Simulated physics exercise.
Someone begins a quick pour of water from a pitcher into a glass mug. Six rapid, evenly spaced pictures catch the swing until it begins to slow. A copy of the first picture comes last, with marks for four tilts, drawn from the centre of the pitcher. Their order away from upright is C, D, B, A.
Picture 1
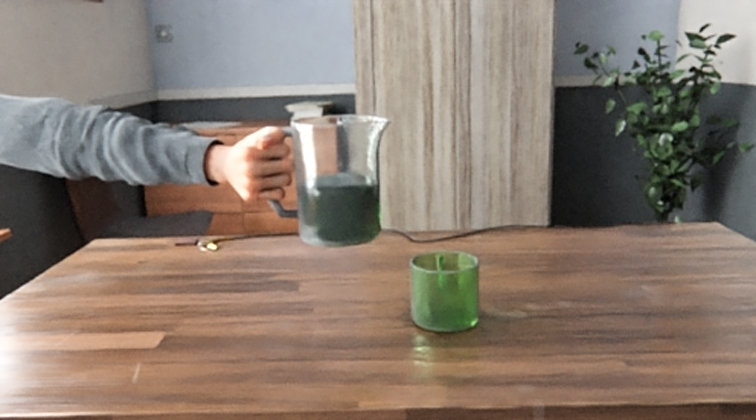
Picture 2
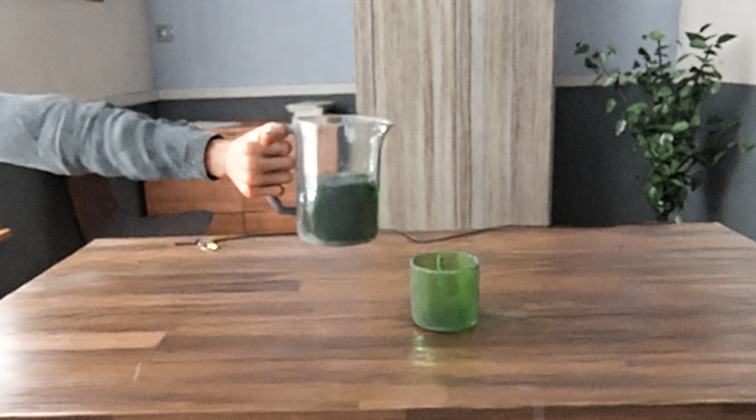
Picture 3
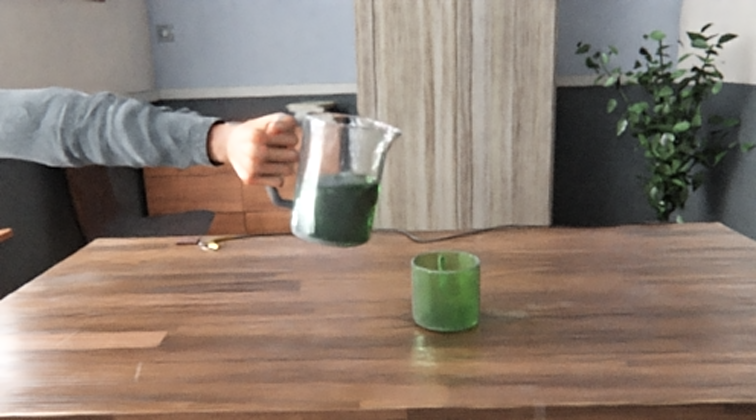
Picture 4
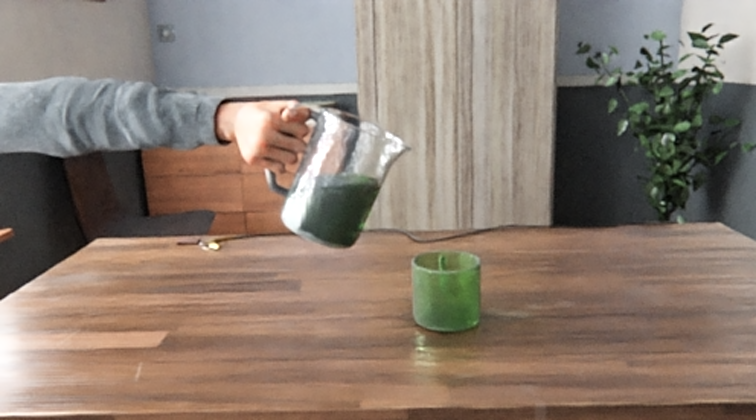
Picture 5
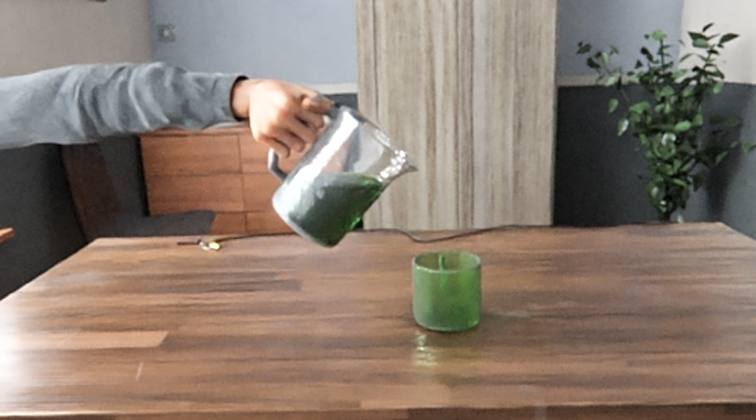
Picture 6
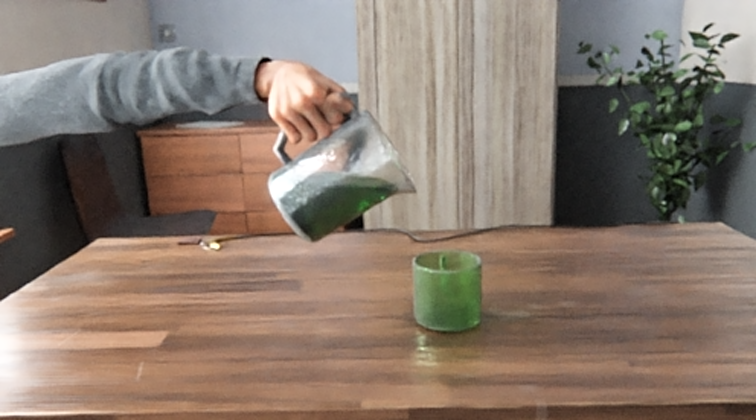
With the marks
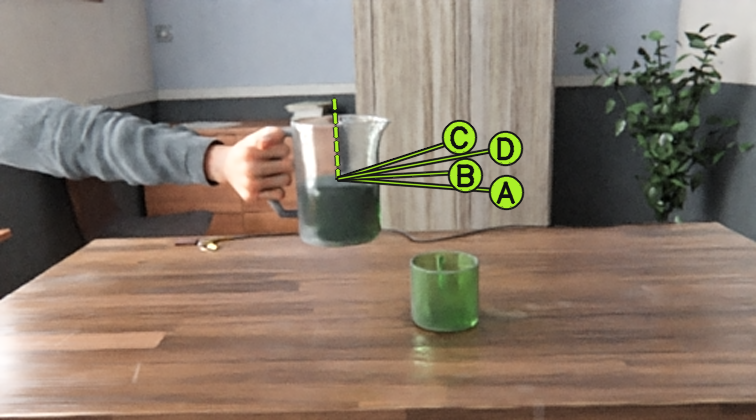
At a wooden table, a hand tilts a glass pitcher rightward above a green glass.
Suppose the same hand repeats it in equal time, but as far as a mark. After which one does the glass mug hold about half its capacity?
It is C.
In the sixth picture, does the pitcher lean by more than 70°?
No.
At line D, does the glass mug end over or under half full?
Over.
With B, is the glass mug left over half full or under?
Over.
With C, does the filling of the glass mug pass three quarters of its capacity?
No, less.
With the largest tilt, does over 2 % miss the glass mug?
Yes, it does.
On the marked copy, A at (489, 190); B at (448, 172); C at (443, 144); D at (488, 151).
If A is chosen, the glass mug is filled to the brim; 14 % of the water is spilt.
If B is chosen, the glass mug ends with about 82 % of what it can hold; 11 % of the water is spilt.
If C is chosen, the glass mug ends with about 48 % of what it can hold.
If D is chosen, the glass mug ends with about 69 % of what it can hold; 3 % of the water is spilt.
